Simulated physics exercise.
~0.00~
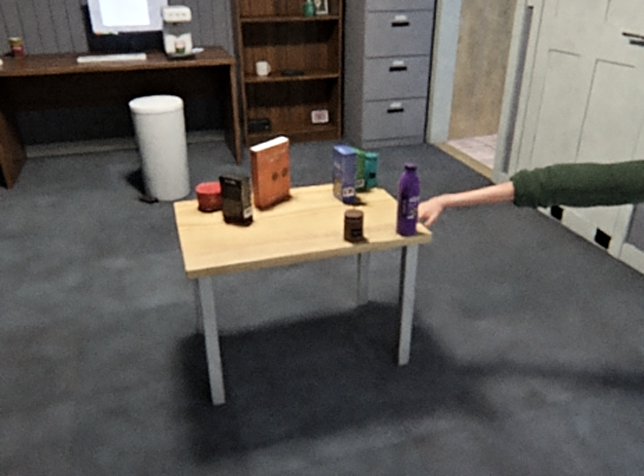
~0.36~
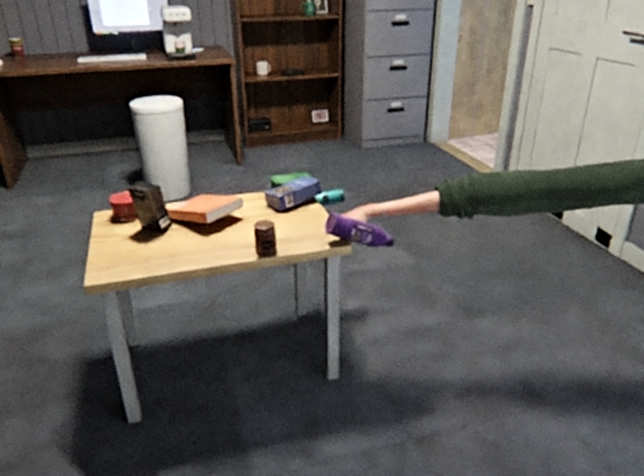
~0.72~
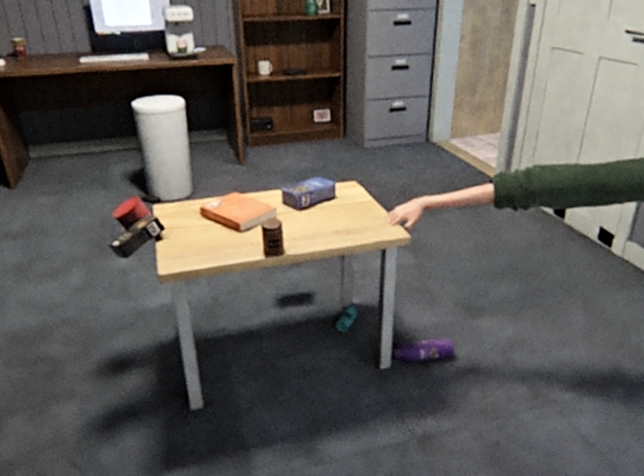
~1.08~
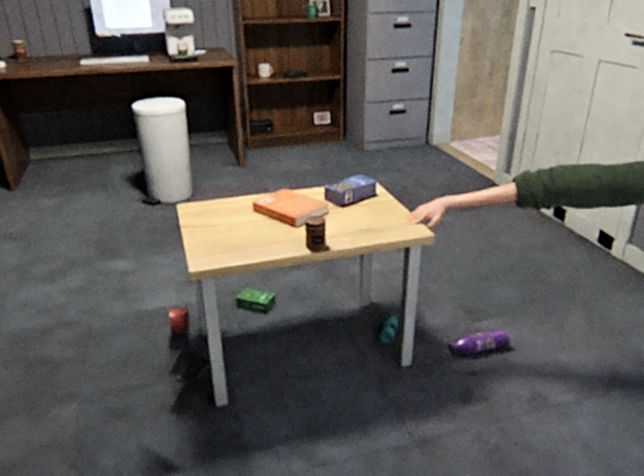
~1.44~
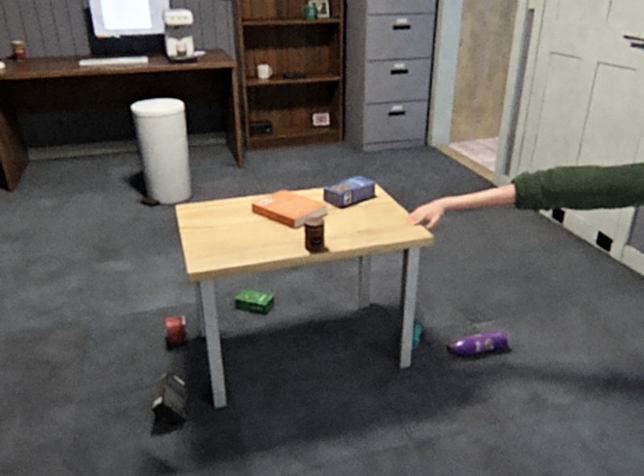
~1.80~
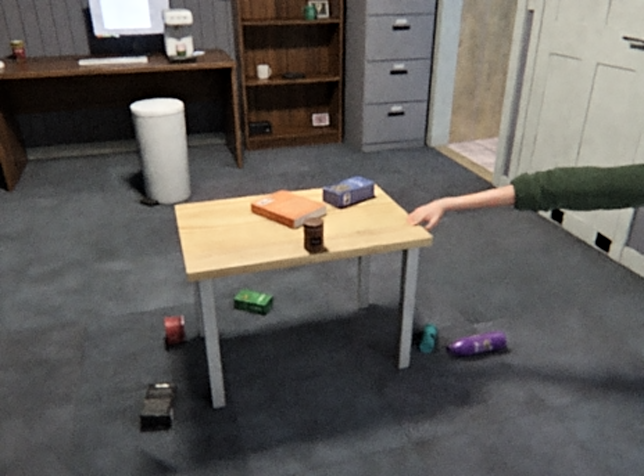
Office with hand jerking light wooden table left and back, toppling book and cartons, five items ending on the floor.
